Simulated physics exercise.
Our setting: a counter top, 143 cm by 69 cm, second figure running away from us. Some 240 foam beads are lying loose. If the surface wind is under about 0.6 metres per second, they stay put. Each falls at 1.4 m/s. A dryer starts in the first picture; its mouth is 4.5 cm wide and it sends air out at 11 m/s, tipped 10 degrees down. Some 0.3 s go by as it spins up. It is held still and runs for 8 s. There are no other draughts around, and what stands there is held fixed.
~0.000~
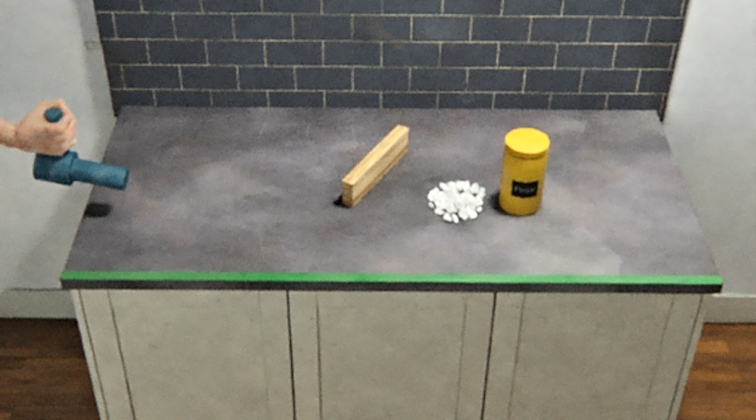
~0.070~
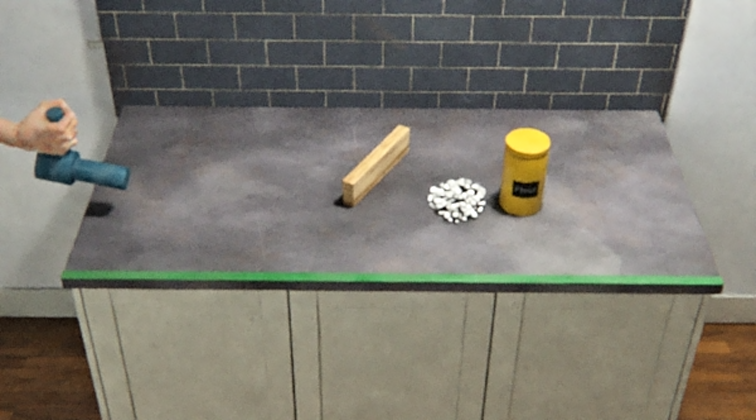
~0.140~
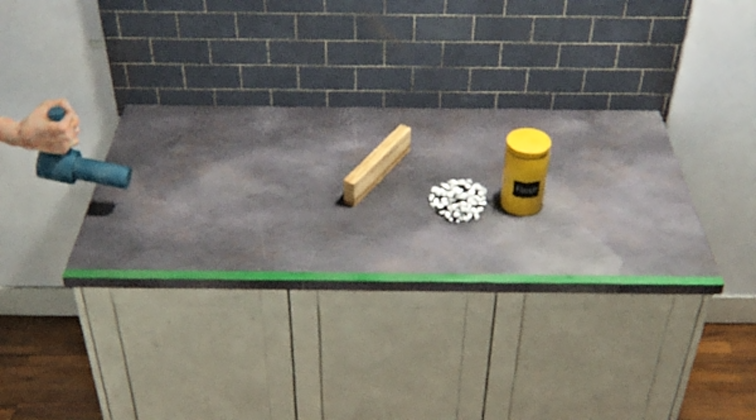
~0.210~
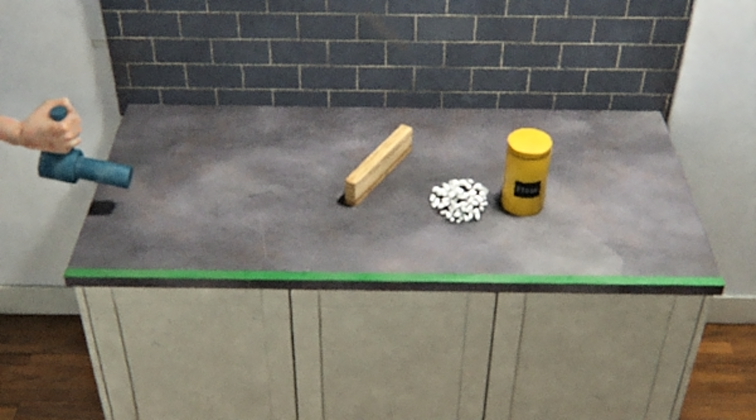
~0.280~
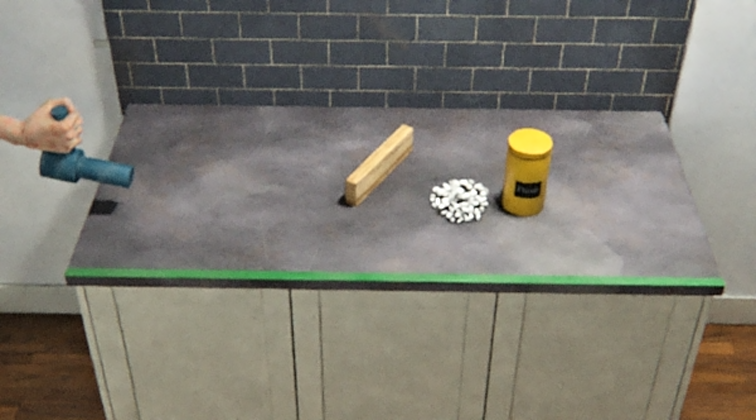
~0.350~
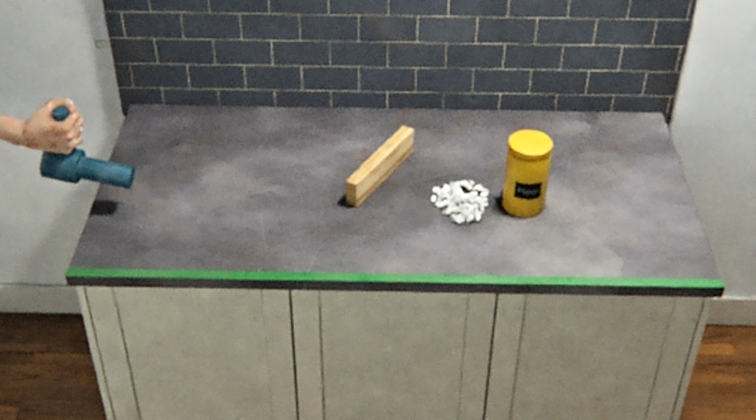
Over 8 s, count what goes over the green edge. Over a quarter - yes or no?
Over a quarter: No.
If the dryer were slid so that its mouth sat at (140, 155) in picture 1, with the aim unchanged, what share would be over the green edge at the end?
Around 20 per cent would end up there.
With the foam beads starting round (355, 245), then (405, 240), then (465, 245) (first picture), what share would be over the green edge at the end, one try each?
Taking the three spots in order, you'd get around 90 percent, 70 percent and 60 percent.
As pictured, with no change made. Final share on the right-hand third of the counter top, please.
Something close to 30 % ends up there.
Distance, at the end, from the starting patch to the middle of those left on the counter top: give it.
The middle is roughly 35 cm from where it started.
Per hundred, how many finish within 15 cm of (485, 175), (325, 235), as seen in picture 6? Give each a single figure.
15 %, 0 %.
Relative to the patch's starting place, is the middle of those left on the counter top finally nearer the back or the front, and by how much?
The middle sits nearer the rear edge now, some 35 cm away from where it began.
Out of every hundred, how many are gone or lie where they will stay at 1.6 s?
The share is near 10 per cent.
After 1.6 s, 0 % are over the green edge; the middle of those still in play is near (492, 124); 10 % have settled or left.
After 2.6 s, 0 % are over the green edge; the middle of those still in play is near (494, 121); 13 % have settled or left.
After 4.4 s, 0 % are over the green edge; the middle of those still in play is near (491, 128); 32 % have settled or left.
After 8.0 s, at the end, 0 % are over the green edge; the middle of those still in play is near (484, 120).
